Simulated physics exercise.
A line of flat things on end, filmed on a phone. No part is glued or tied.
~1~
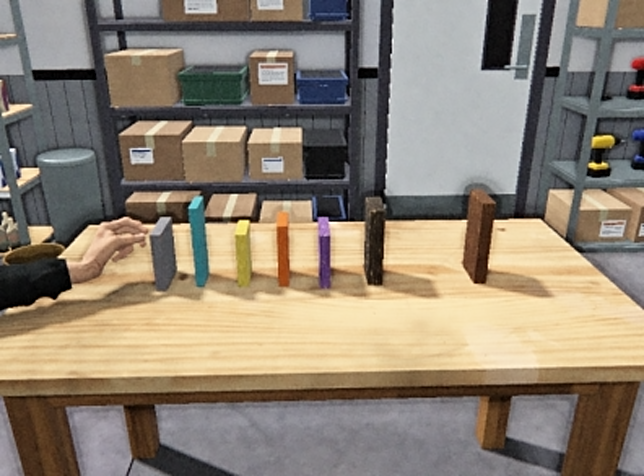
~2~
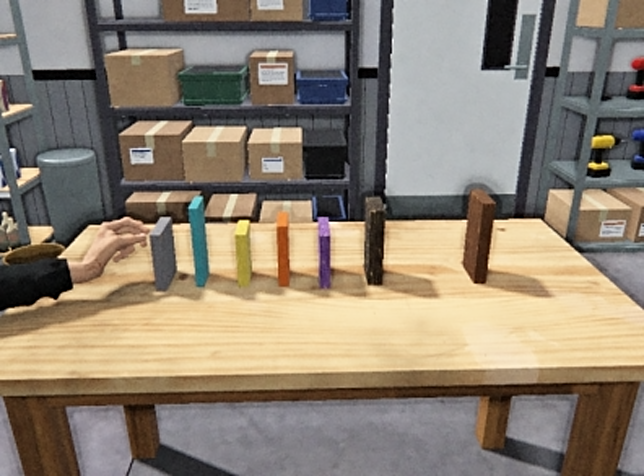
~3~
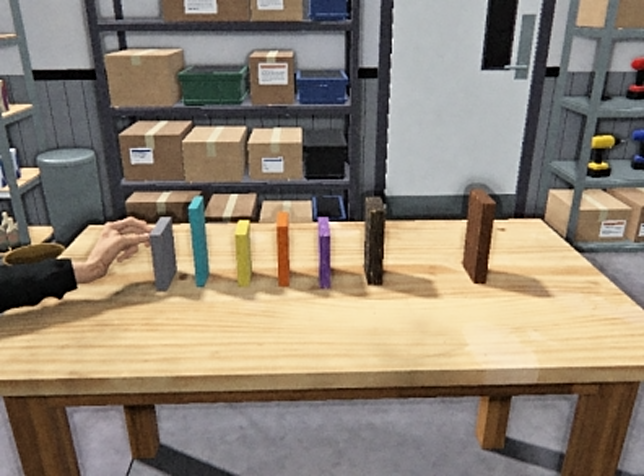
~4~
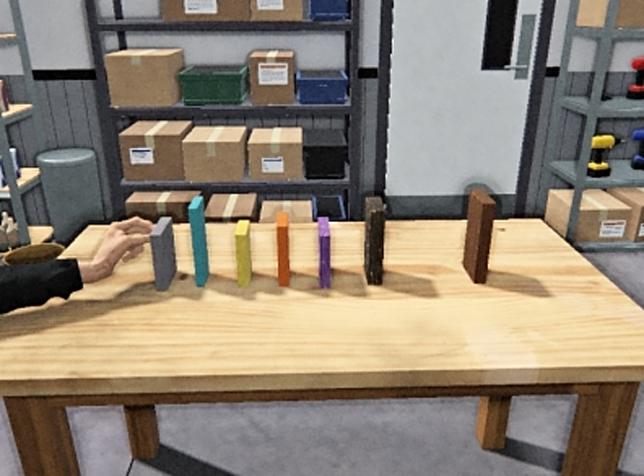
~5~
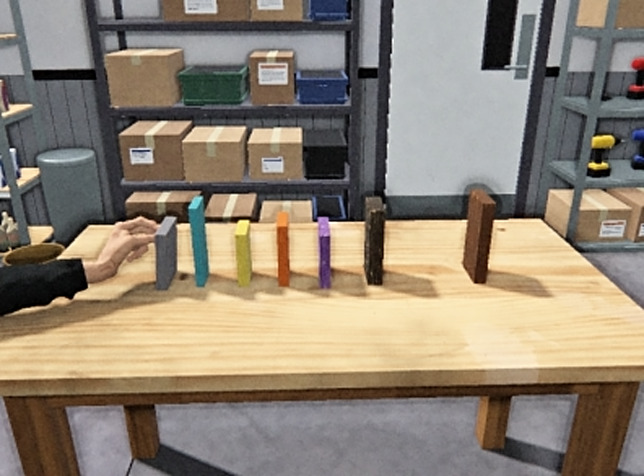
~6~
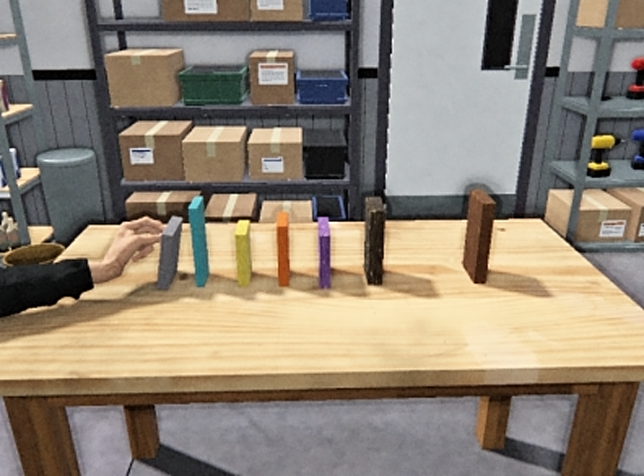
Grey block tilting slightly right as a hand pushes it, beside a line of upright coloured blocks on a wooden table.
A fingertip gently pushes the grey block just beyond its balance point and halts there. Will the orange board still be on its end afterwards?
Won't stay up.
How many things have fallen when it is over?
That adds up to 6 in total.
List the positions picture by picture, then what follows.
Orange board (284, 249); turquoise board (200, 242), in the first picture.
Yellow block (244, 254); purple board (324, 252), in the second picture.
Turquoise board (200, 242); black board (374, 241), in the third picture.
Yellow block (244, 254); purple board (324, 252), in the fourth picture.
Grey block 5° over; turquoise board (200, 242); black board (374, 241), in the fifth picture.
Grey block 11° over; orange board (284, 249); yellow block (244, 254), in the sixth picture.
Then, 0.40 s after the last picture, grey block 53° over; turquoise board tipped 31° from how it was.
Then, 0.70 s after the last picture, grey block 75° over; orange board tipped 45° from how it was near (313, 254); turquoise board tipped 70° from how it was; yellow block tipped 67° from how it was.
Then, 0.80 s after the last picture, grey block 76° over; orange board tipped 61° from how it was near (320, 260); turquoise board tipped 73° from how it was; yellow block tipped 73° from how it was.
Then, 1.10 s after the last picture, grey block 76° over; orange board tipped 72° from how it was near (324, 264); black board on its side; turquoise board tipped 73° from how it was.
At rest, tipped over on the table, turquoise board, orange board, black board, yellow block and purple board. Seen from the same camera at the end, orange board near (325, 265).
